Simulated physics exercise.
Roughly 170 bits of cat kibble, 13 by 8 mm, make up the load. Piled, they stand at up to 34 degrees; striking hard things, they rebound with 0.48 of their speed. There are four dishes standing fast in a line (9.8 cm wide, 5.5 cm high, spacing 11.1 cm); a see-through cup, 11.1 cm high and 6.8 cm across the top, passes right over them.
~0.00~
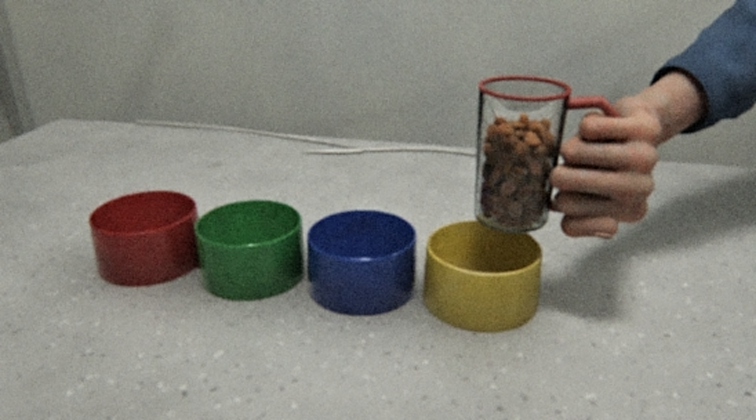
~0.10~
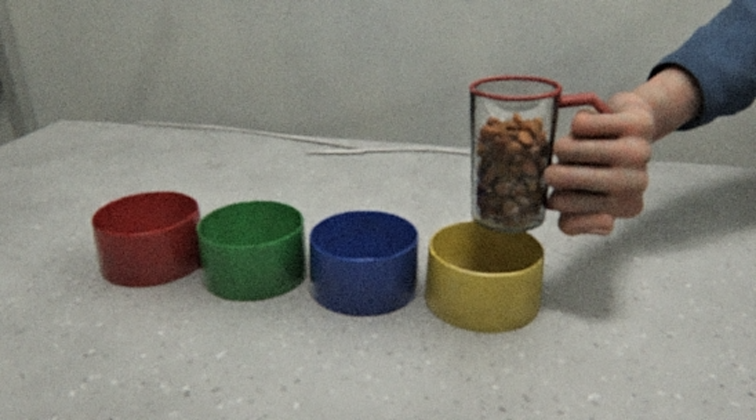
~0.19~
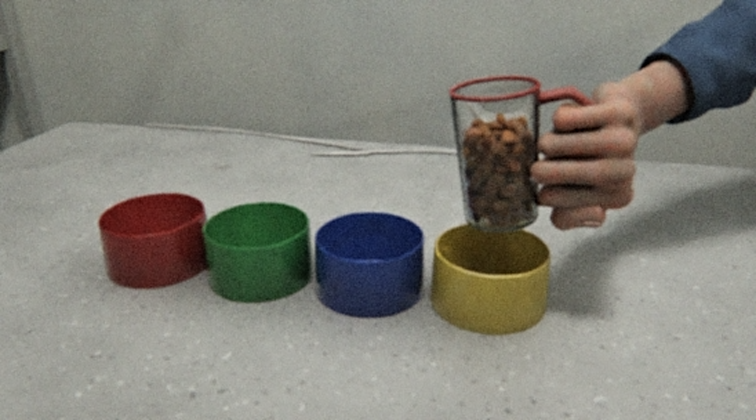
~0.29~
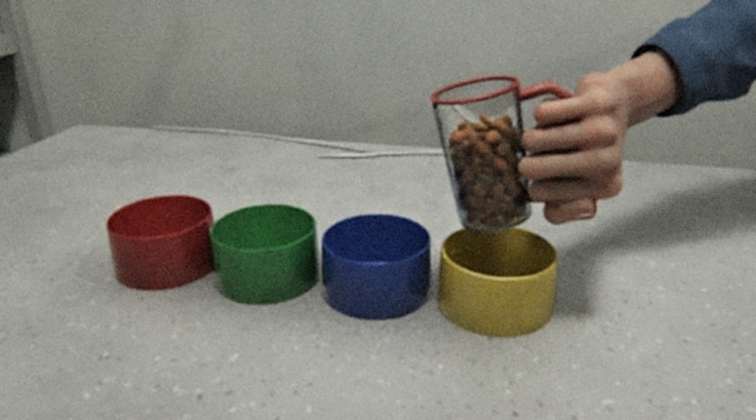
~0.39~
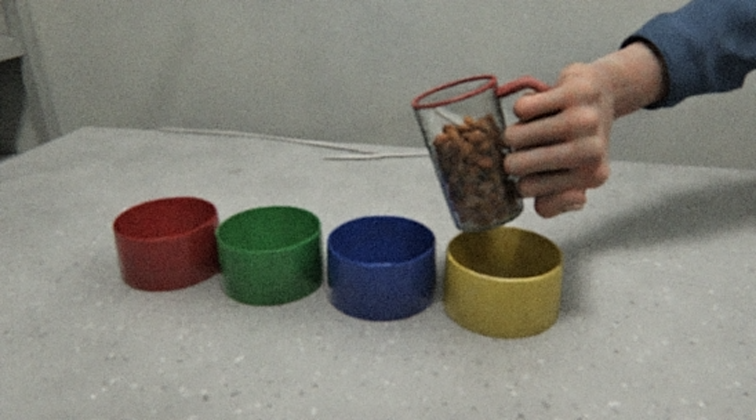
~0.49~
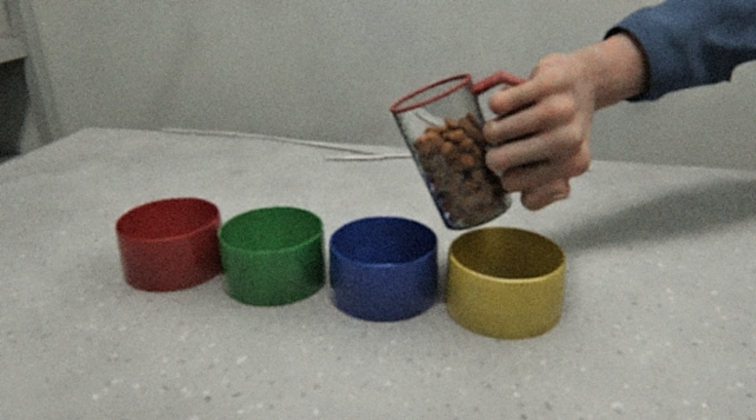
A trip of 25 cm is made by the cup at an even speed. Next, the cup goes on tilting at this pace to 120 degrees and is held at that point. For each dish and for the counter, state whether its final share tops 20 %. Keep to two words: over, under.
In the end red dish: Beyond a fifth; blue dish: Within a fifth; green dish: Within a fifth; yellow dish: Within a fifth; counter: Beyond a fifth.
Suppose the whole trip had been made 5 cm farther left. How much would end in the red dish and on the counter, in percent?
In that case the red dish gets 100 and the counter 0.
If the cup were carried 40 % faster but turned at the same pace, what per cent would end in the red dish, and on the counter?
In that case: Red 70, and counter 30.
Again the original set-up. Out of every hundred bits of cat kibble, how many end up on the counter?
Roughly 35 in a hundred.
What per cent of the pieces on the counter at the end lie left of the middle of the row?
Roughly 100 per cent of them.
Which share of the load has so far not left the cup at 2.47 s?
I'd say close to 30 per cent.
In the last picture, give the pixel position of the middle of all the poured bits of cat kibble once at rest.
Somewhere near (191, 257) in the last picture.
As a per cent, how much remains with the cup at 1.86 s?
Around 95 in a hundred.
After 1.31 s, tilt 68 degrees; cup holds 100 %.
After 1.86 s, tilt 98 degrees; cup holds 95 %.
Then, at 2.47 s, tilt 120 degrees; cup holds 30 %, red 45 %.
At rest (3.6 s), red 65 %, blue 0 %, green 0 %, yellow 0 %, counter 35 %.
